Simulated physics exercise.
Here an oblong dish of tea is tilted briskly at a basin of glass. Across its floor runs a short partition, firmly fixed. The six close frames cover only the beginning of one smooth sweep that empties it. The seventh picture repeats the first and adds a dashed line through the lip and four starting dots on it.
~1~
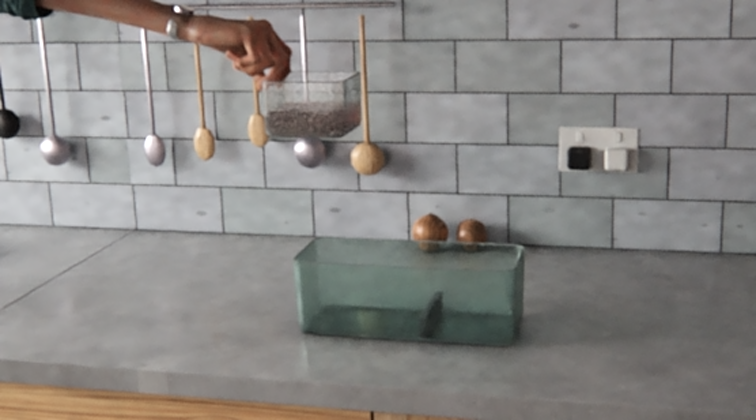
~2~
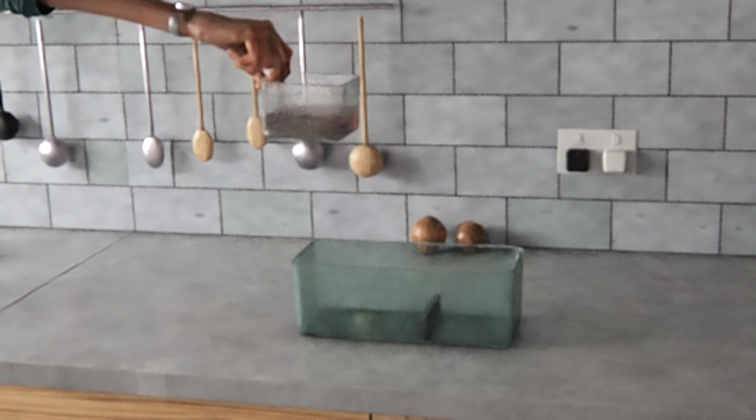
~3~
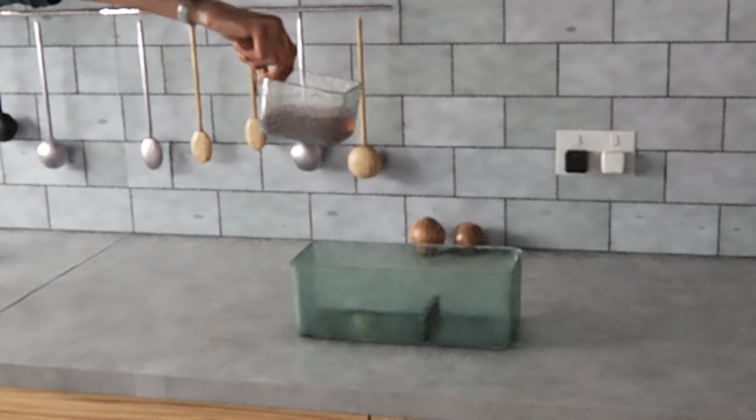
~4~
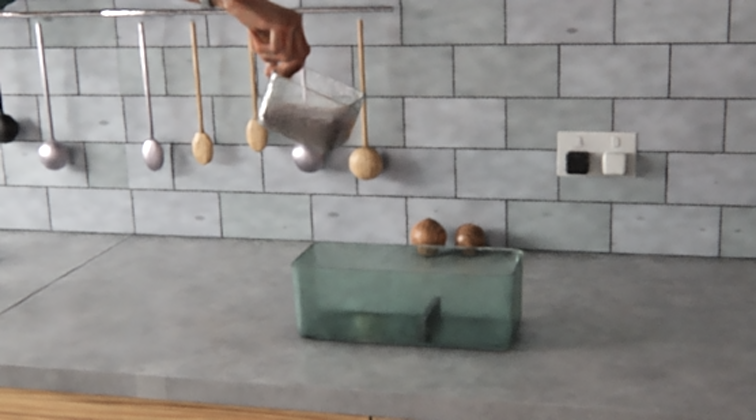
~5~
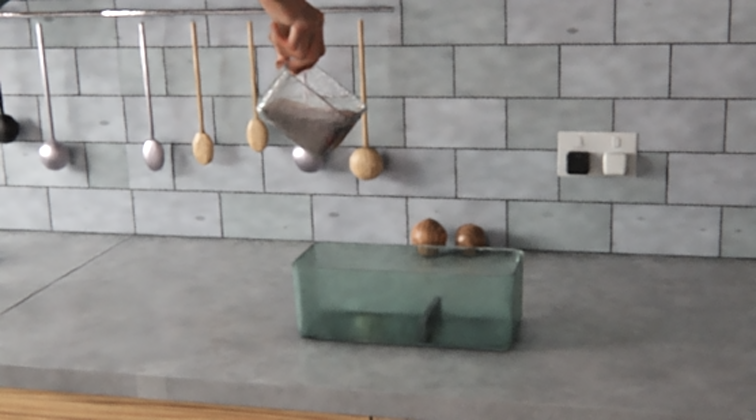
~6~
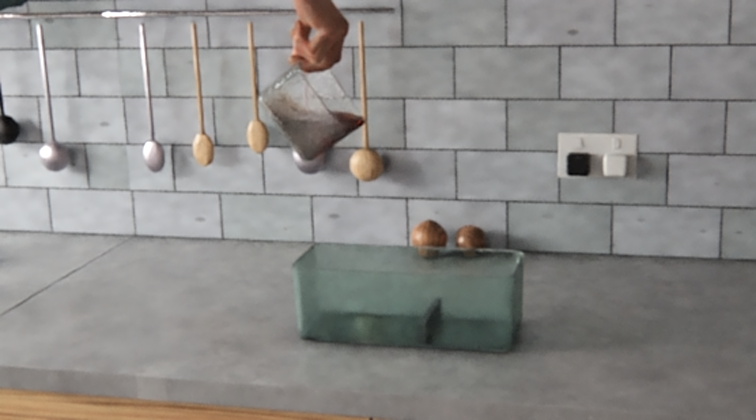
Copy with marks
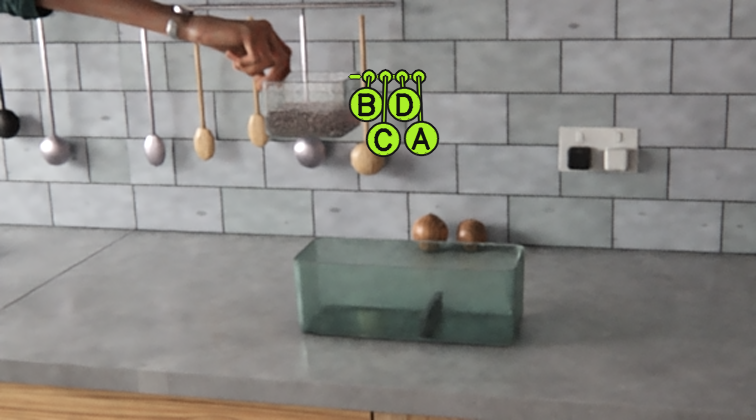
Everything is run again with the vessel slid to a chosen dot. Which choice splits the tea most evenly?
Dot C.
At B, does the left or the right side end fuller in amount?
The left one.
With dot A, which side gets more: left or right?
More ends on the right.
In lime, A at (418, 76); B at (369, 76); C at (385, 76); D at (402, 76).
With A, about 16 % ends left of the wall and 80 % right of it; 4 % is lost outside.
With B, about 83 % ends left of the wall and 13 % right of it; 3 % is lost outside.
With C, about 43 % ends left of the wall and 53 % right of it; 3 % is lost outside.
With D, about 18 % ends left of the wall and 79 % right of it; 3 % is lost outside.
